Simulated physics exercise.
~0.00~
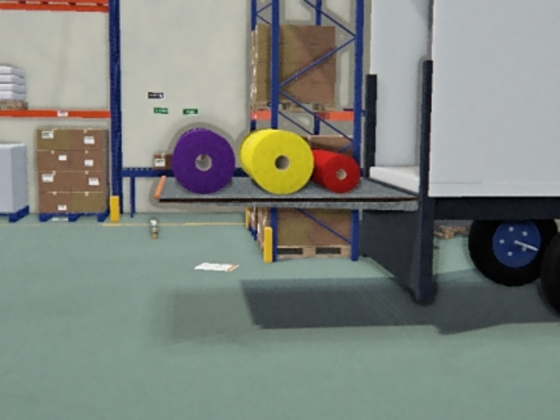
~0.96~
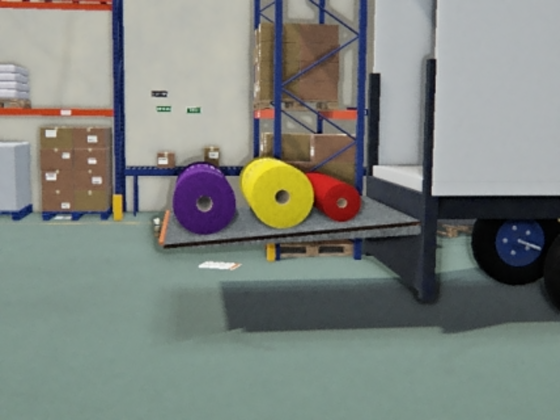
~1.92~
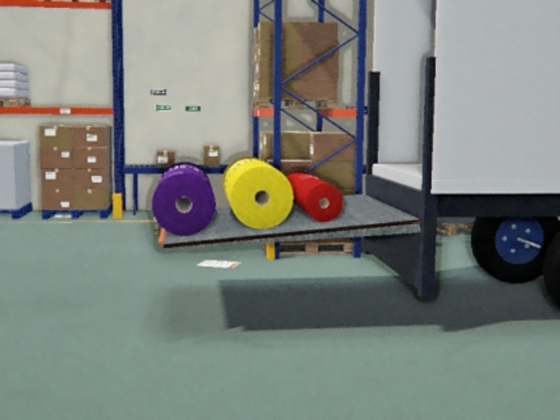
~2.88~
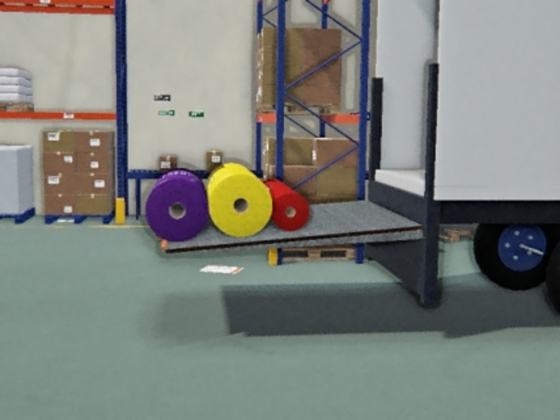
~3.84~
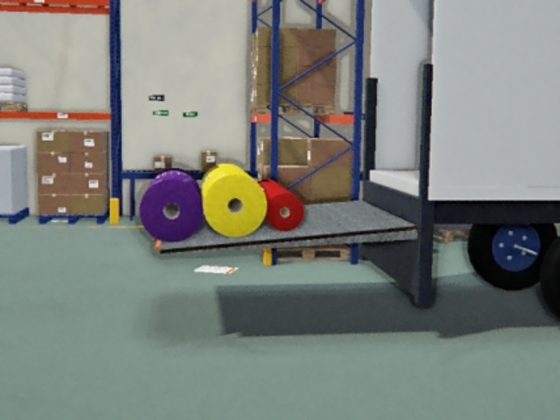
In a warehouse with blue and orange racking, seen from the side by a slightly swaying camera, the tail-lift of a white lorry sticks out to the left above a green floor. Three rolls sit side by side on it, a purple one at the left, a larger-looking yellow one in the middle and a small red one at the right. The platform lowers a little and its outer end tips downward. All three rolls then roll left down the slope, towards the outer edge. They come to rest close together near that edge, and none falls off.
